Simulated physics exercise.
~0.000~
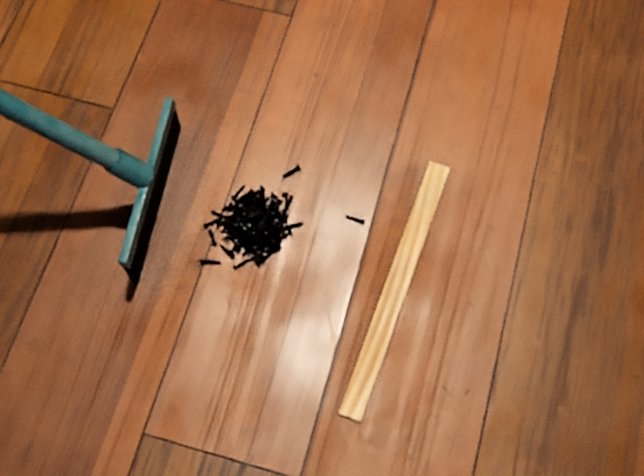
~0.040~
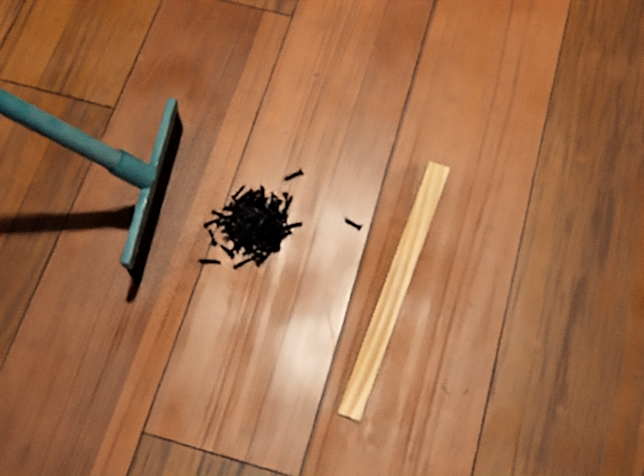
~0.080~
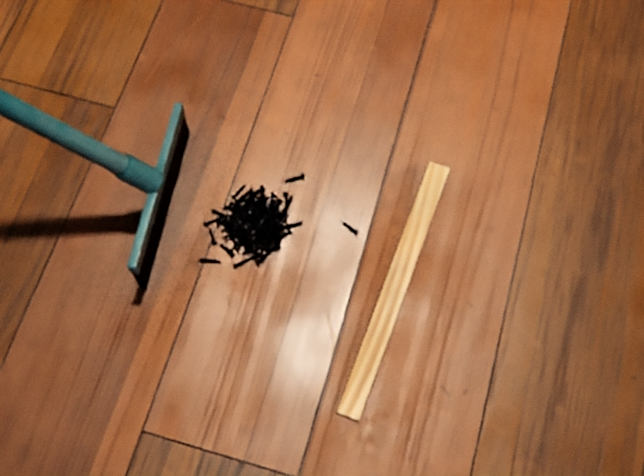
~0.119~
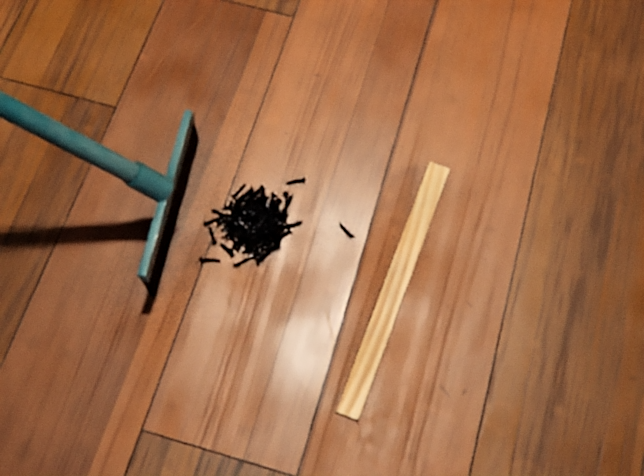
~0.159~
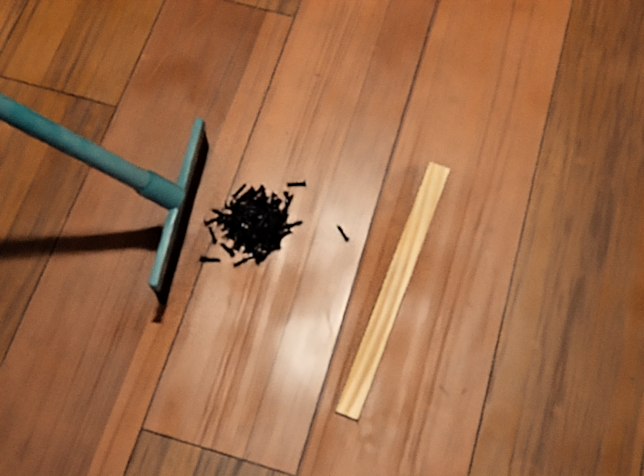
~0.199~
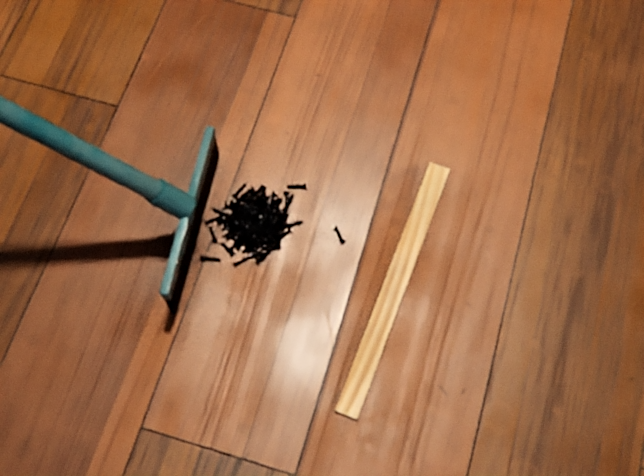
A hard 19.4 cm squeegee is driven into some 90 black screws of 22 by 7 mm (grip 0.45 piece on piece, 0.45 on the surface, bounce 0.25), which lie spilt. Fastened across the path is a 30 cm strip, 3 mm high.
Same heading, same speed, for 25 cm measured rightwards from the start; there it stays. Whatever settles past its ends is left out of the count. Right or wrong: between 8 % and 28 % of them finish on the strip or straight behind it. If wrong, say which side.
Right.
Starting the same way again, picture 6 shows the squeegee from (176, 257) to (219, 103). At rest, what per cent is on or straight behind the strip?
More than 35.
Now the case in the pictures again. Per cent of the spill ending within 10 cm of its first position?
25% or so.
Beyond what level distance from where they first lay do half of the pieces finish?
That works out to about 14 centimetres.
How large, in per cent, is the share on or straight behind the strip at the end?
About 20 %.
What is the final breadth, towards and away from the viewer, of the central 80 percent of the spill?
Close to 14 cm from front to back.
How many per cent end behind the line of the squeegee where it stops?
I'd estimate close to 30 per cent.
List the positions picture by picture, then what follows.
In the first picture, squeegee from (126, 263) to (170, 106); moved 0.0 cm; pieces shifted so far, 0; middle of the spill at (253, 217); strip at (398, 283).
In the second picture, squeegee from (128, 264) to (173, 107); moved 0.3 cm; pieces shifted so far, 2; middle of the spill at (253, 217).
In the third picture, squeegee from (134, 268) to (180, 112); moved 1.3 cm; pieces shifted so far, 2; middle of the spill at (253, 217).
In the fourth picture, squeegee from (144, 276) to (189, 119); moved 2.7 cm; pieces shifted so far, 2; middle of the spill at (253, 216).
In the fifth picture, squeegee from (155, 285) to (200, 127); moved 4.3 cm; pieces shifted so far, 2; middle of the spill at (253, 216).
In the sixth picture, squeegee from (166, 294) to (211, 135); moved 5.8 cm; pieces shifted so far, 2; middle of the spill at (253, 215); strip at (396, 283). Its speed is about 0.39 m/s, heading 25 degrees towards the viewer.
After 0.48 s, squeegee 17 cm from its start, spill 10 cm wide; elsewhere 100 %.
Then, at 0.76 s, squeegee 27 cm from its start, spill 15 cm wide; on or straight behind the strip 5 %, elsewhere 95 %.
Then, at 1.00 s, squeegee 27 cm from its start, spill 15 cm wide; on or straight behind the strip 20 %, elsewhere 80 %.
At rest (1.8 s), on or straight behind the strip 20 %, elsewhere 80 %.
